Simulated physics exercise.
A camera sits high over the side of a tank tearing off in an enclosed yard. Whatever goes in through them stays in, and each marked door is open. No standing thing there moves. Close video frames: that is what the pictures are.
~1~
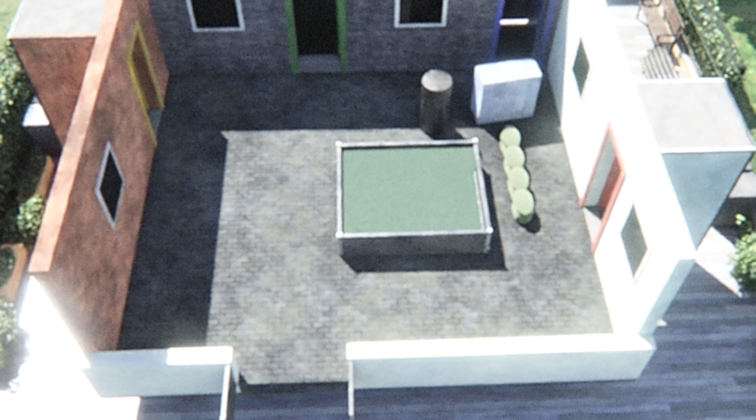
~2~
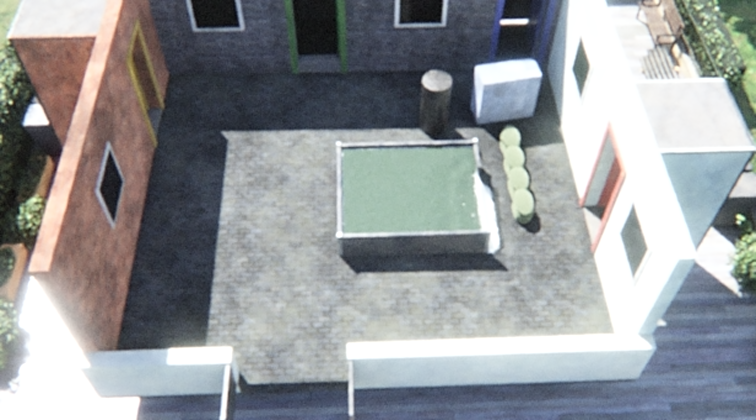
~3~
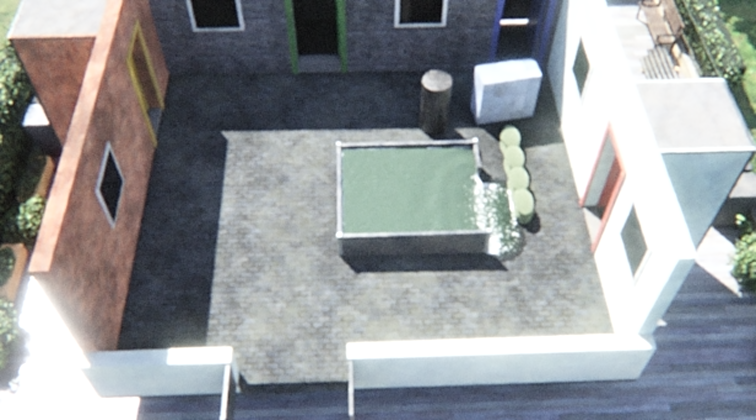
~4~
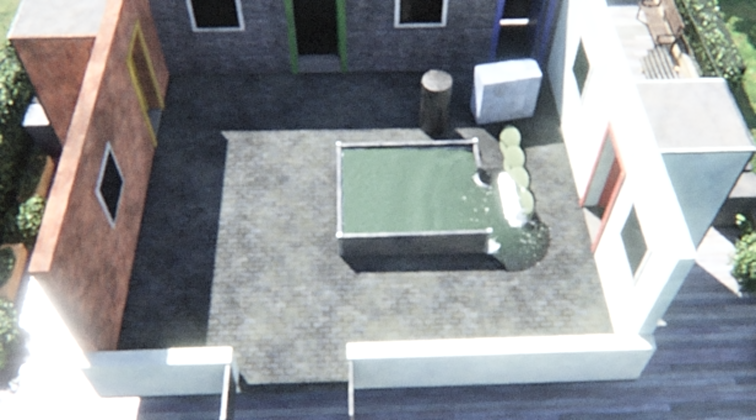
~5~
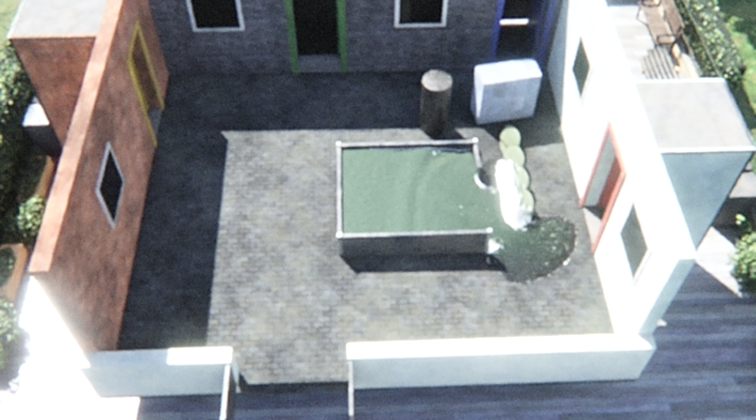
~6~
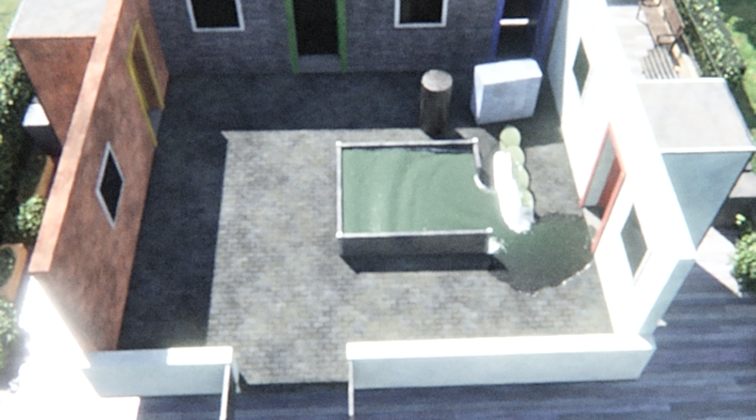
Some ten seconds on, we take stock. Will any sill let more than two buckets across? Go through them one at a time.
As I see it, I expect the green door to let through an acceptable amount; I expect the blue door to let through an acceptable amount; I expect the yellow door to let through an acceptable amount; I expect the red door to let through too much.
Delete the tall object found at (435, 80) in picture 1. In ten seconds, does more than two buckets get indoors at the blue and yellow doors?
I'd say the blue one remains below the mark and the yellow one remains below the mark.
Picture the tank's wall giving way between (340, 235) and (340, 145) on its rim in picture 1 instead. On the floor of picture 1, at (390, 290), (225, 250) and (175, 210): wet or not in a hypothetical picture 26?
Spot one ends up untouched by the spill, spot two deluged, spot three deluged.
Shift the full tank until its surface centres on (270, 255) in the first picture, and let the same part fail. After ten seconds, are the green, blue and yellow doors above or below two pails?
As I see it, the green door remains below, the blue door runs past the limit and the yellow door remains below.
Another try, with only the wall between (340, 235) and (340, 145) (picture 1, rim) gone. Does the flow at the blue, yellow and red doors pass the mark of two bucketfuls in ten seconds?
Log - blue keeps within bounds, yellow runs over the limit, red keeps within bounds.
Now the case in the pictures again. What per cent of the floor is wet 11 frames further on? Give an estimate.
My guess is around 20 in a hundred.
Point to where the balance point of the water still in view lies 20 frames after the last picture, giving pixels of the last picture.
I reckon somewhere around (468, 224).
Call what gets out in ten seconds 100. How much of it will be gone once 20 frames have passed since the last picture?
Estimate: 55 %.
A moment on, water covers 10 % of the floor; the green door not reached, the blue door not reached, the yellow door not reached, the red door over two buckets in.
Next, water covers 20 % of the floor; the green door not reached, the blue door not reached, the yellow door not reached, the red door over two buckets in.
Then, water covers 30 % of the floor; the green door wet at the sill, nothing in, the blue door not reached, the yellow door not reached, the red door far over two buckets in.
Later, water covers 65 % of the floor; the green door wet at the sill, nothing in, the blue door wet at the sill, nothing in, the yellow door not reached, the red door far over two buckets in.
In the end, water covers 80 % of the floor; the green door wet at the sill, nothing in, the blue door wet at the sill, nothing in, the yellow door not reached, the red door far over two buckets in.
